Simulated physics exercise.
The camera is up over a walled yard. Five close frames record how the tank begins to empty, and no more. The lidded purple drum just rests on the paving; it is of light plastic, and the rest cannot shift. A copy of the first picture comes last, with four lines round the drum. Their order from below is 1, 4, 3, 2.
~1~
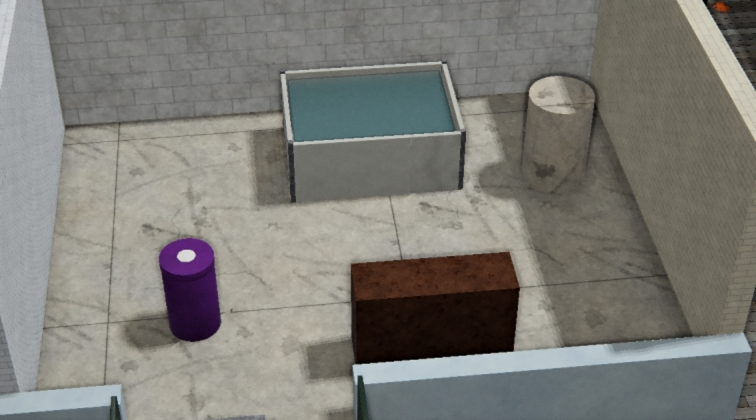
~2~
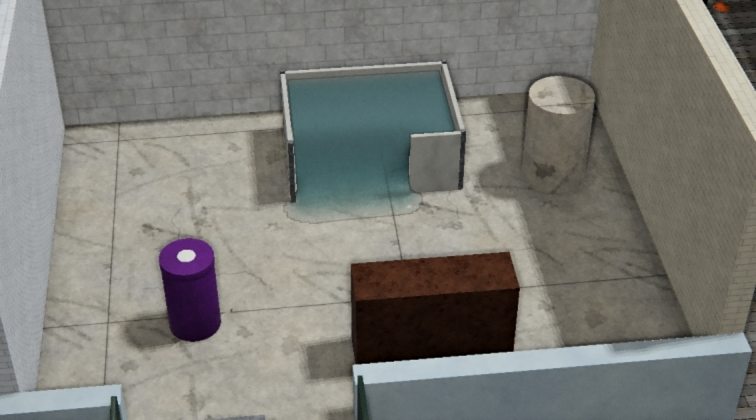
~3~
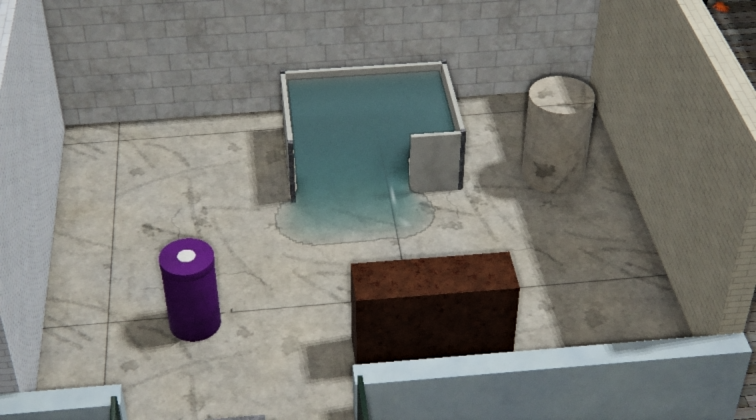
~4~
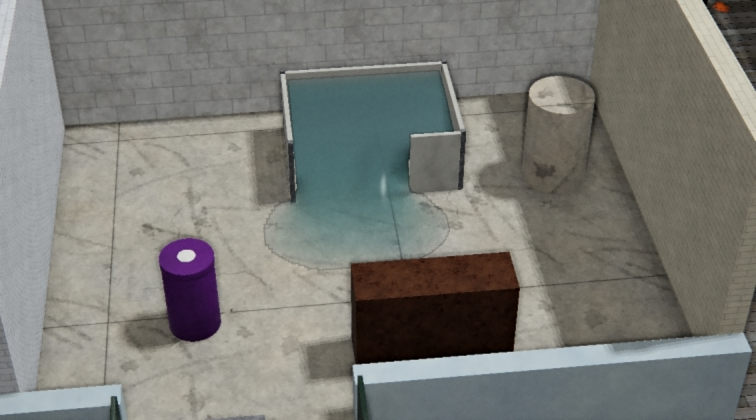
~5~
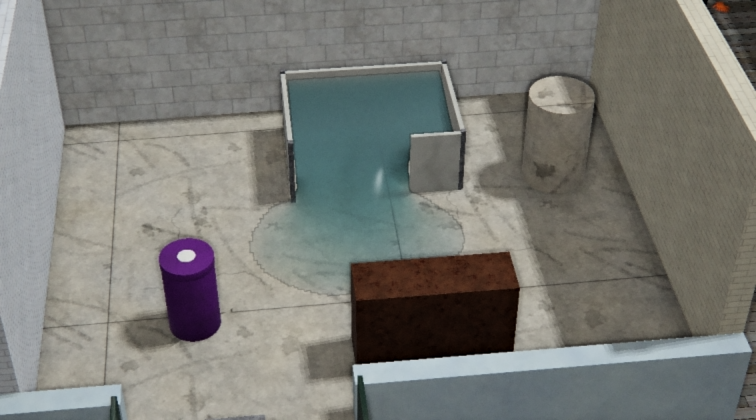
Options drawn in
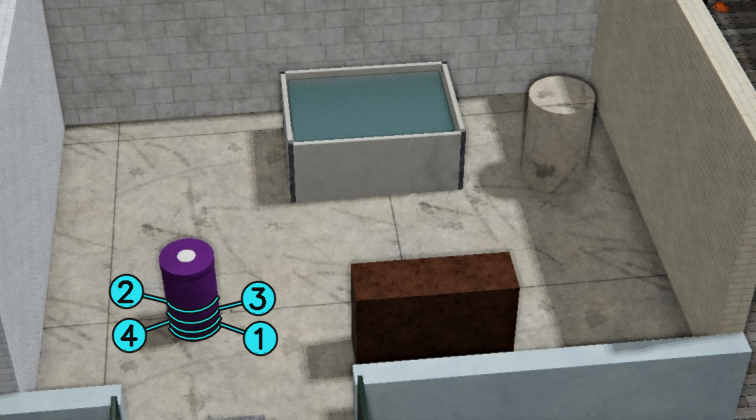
To begin with, a full tank of water stands against the back wall of a walled yard, with a purple drum, a brown block and a pale cylinder around it. Then most of its front is open and water pours onto the floor, spreading forward in a widening rounded pool to the block.
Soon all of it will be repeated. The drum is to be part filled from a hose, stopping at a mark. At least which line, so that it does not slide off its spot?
3.
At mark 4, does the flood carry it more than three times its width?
No, less.
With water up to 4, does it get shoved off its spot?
Yes.
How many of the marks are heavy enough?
Two of the four.
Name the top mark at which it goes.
Here it is mark 4.
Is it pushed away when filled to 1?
Yes.
In cyan, 1 at (195, 338); 2 at (192, 311); 3 at (193, 323); 4 at (194, 332); from the bottom up 1, 4, 3, 2.
Choosing 1, it is pushed about 3 times its own width away.
Choosing 2, it does not move.
Choosing 3, it does not move.
Choosing 4, it is pushed about its own width away.
